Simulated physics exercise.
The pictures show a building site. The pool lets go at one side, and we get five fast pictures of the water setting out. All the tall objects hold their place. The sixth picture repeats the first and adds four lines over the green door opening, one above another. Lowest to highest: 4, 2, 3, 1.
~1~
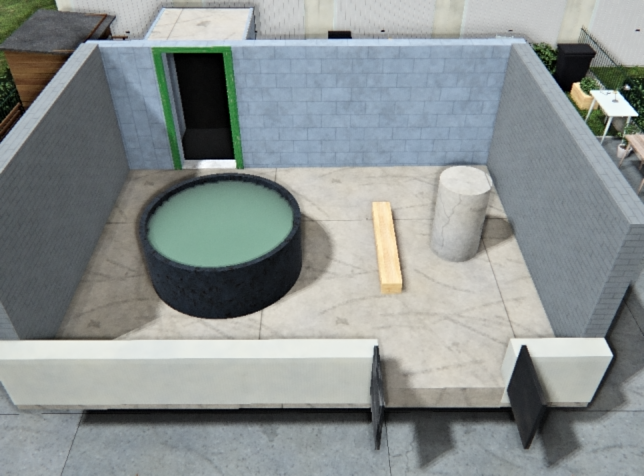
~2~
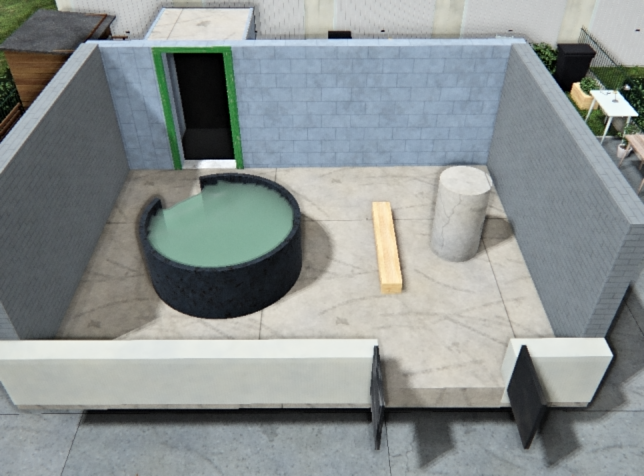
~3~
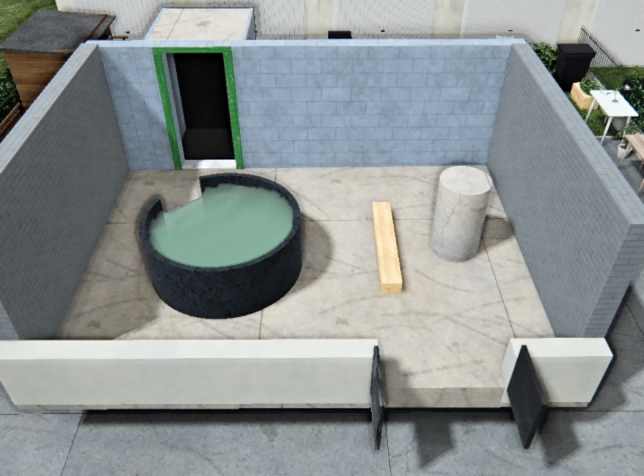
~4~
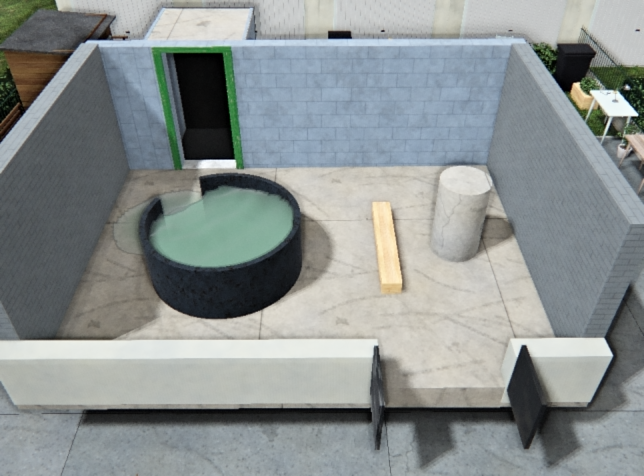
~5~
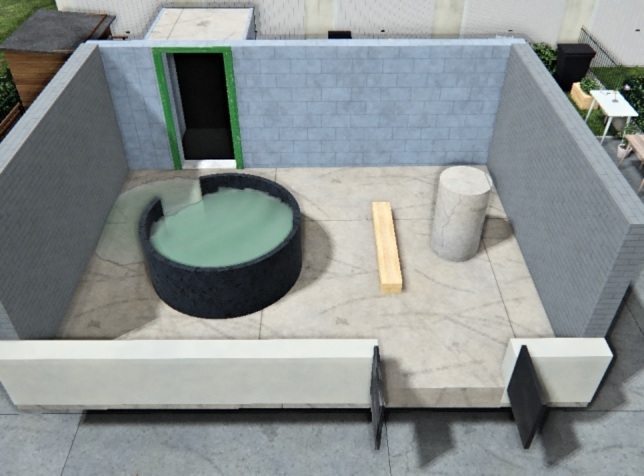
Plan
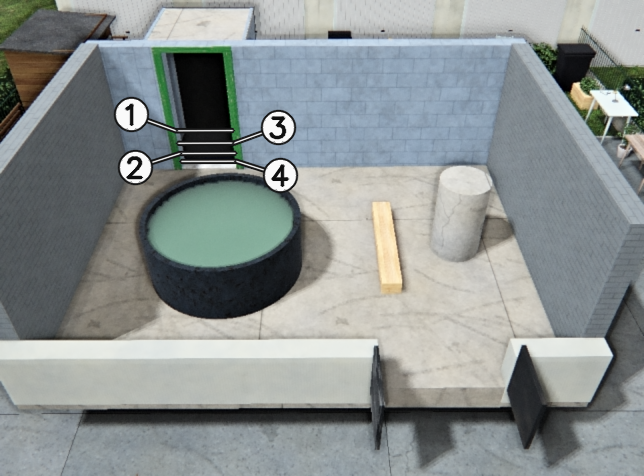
A round dark pool of green water stands left of centre in a walled yard, seen from above and in front, with a green-framed doorway in the pale blue back wall. A wooden beam and a grey cylinder stand to its right, and a dark gate hangs open in the low white front wall. A gap opens in the pool's back rim and water spreads thinly over the floor behind and left, while the camera stays still.
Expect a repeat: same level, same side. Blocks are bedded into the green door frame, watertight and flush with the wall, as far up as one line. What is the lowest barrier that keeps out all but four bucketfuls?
It is 2.
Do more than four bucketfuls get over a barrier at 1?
No.
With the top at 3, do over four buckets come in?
No, not at all.
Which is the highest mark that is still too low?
The answer is 4.
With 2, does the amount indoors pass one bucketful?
No.
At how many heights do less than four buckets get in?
Three.
In white, 1 at (204, 130); 2 at (207, 153); 3 at (206, 143); 4 at (208, 161); from the bottom up 4, 2, 3, 1.
If 1 is chosen, nothing gets over.
If 2 is chosen, a splash gets over, under a bucket.
If 3 is chosen, nothing gets over.
If 4 is chosen, about 11 bucketfuls get in.
